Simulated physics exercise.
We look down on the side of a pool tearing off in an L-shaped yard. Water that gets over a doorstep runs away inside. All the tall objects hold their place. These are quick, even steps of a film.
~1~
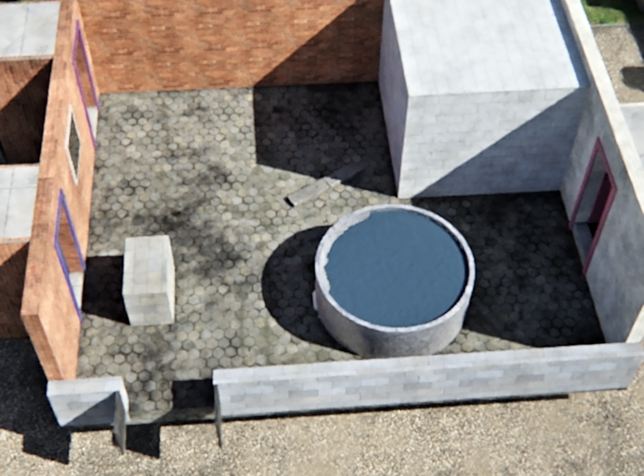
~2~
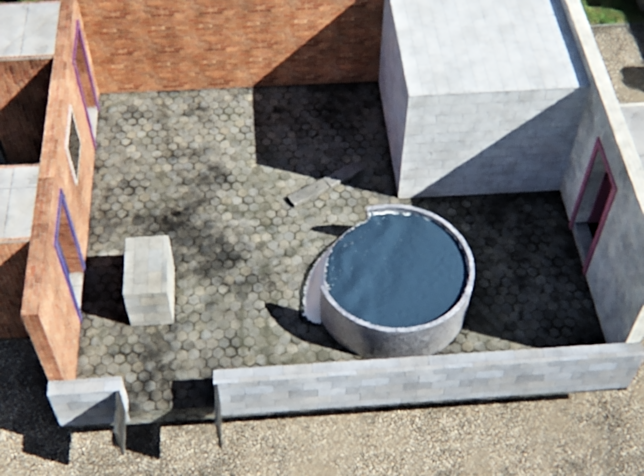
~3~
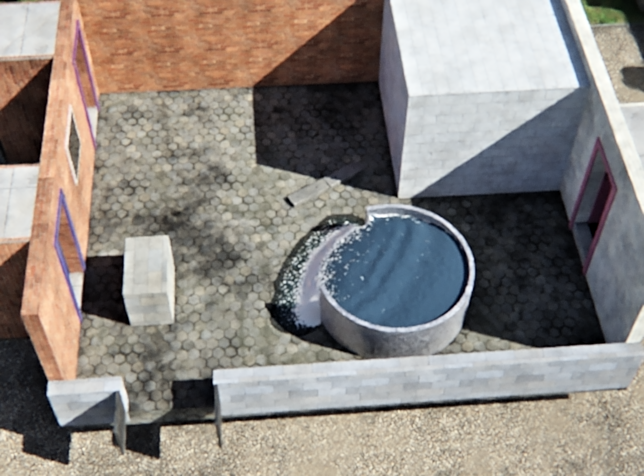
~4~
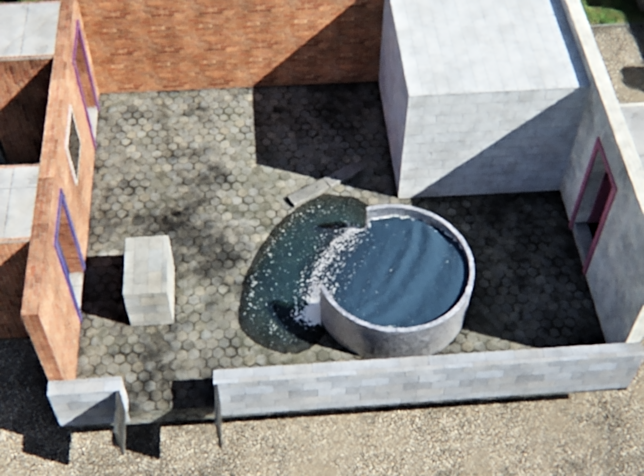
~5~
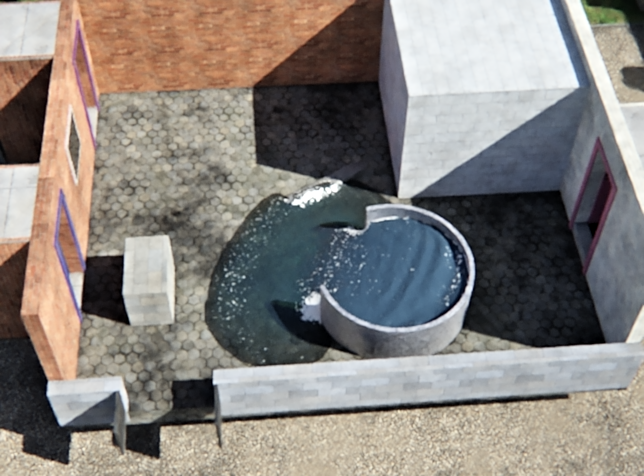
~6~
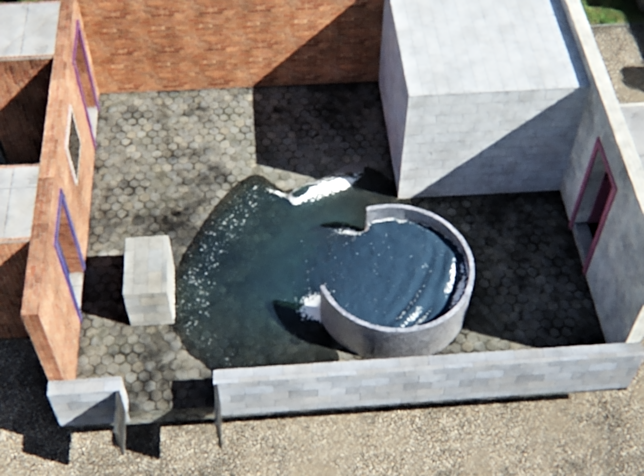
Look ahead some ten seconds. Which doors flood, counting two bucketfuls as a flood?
One by one: The pink door stays under that; the purple door takes more than that; the blue door takes more than that.
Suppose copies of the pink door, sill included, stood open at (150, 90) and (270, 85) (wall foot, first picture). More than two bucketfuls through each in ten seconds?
As listed: Goes over, keeps below it.
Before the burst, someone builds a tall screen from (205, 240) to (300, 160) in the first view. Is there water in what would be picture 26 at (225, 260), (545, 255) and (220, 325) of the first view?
One after the other: Awash, free of water, wet.
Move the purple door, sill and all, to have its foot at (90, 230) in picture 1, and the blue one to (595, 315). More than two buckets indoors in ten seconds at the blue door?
Then: The blue one stays under.
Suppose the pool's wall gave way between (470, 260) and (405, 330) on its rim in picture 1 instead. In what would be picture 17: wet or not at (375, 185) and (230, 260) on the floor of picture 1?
One after the other: Clear, dry.
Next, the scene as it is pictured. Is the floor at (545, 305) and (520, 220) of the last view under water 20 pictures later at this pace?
As listed: No water, no water.
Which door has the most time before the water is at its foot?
The pink one.
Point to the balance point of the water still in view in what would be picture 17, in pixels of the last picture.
I would point to (273, 249).
A moment on, water covers 50 % of the floor; the pink door not reached, the purple door not reached, the blue door not reached.
Next, water covers 65 % of the floor; the pink door not reached, the purple door under two buckets in, the blue door not reached.
Then, water covers 70 % of the floor; the pink door not reached, the purple door over two buckets in, the blue door under two buckets in.
Later, water covers 75 % of the floor; the pink door not reached, the purple door far over two buckets in, the blue door over two buckets in.
In the end, water covers 90 % of the floor; the pink door wet at the sill, nothing in, the purple door far over two buckets in, the blue door over two buckets in.
